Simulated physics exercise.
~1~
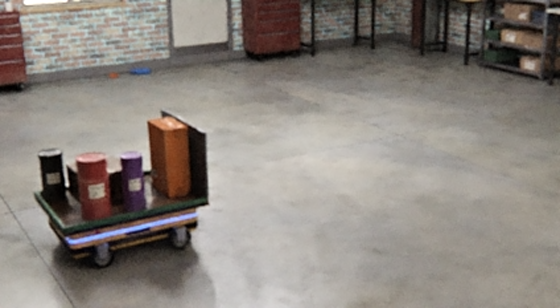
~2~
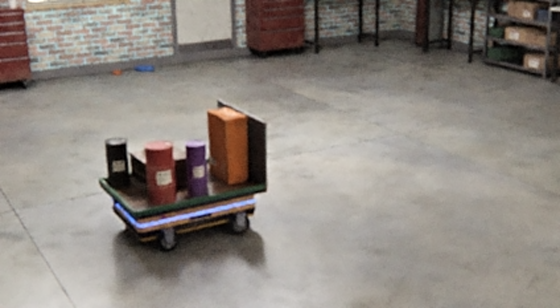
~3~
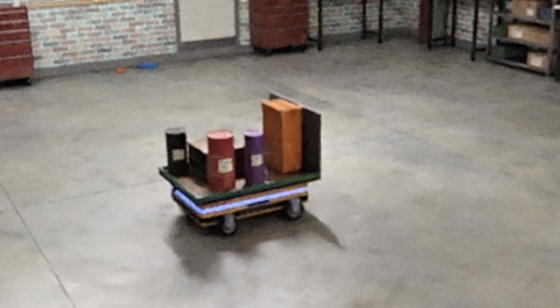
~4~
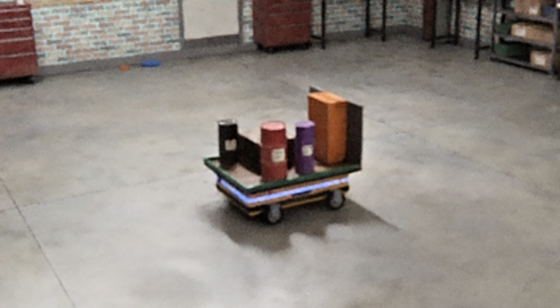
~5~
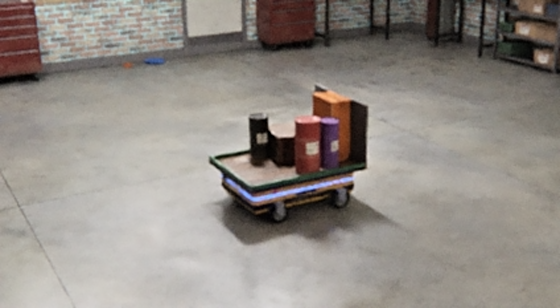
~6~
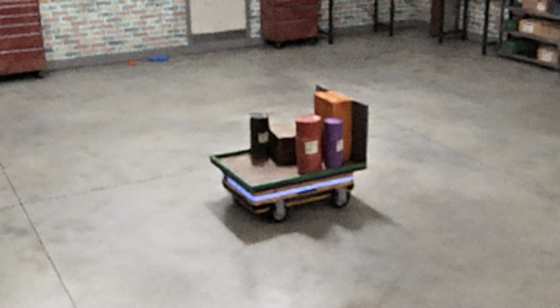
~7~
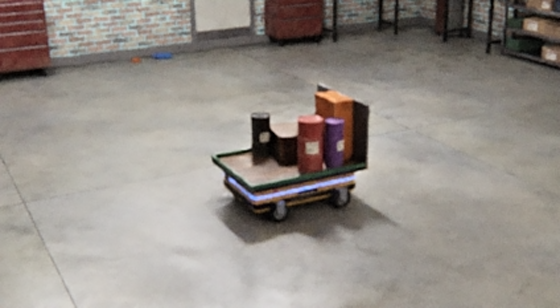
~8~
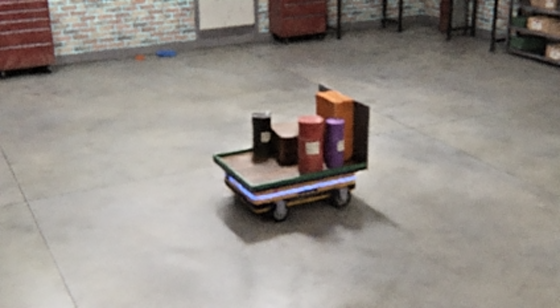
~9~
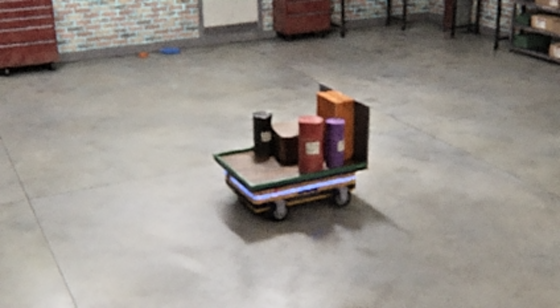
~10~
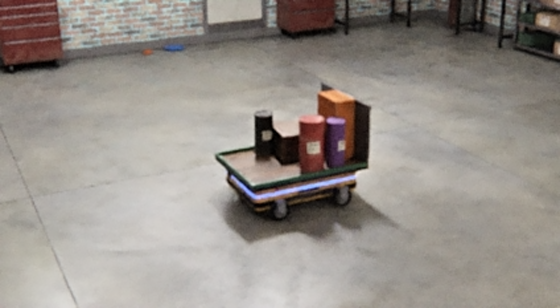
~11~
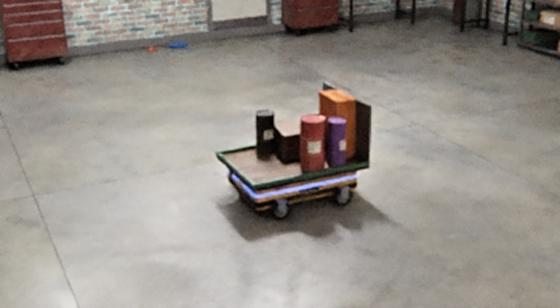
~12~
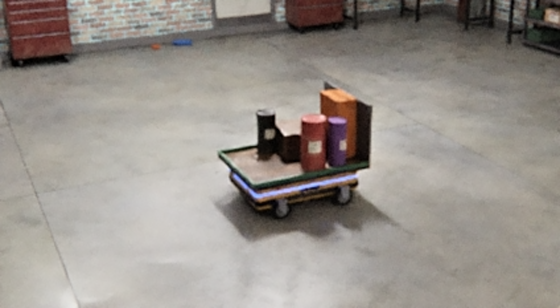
A flat cart carrying black, red and purple canisters, a dark crate and an orange box rolled rightward across a workshop floor and stopped, the canisters and crate sliding forward toward its tall board, and everything ended upright and still aboard.
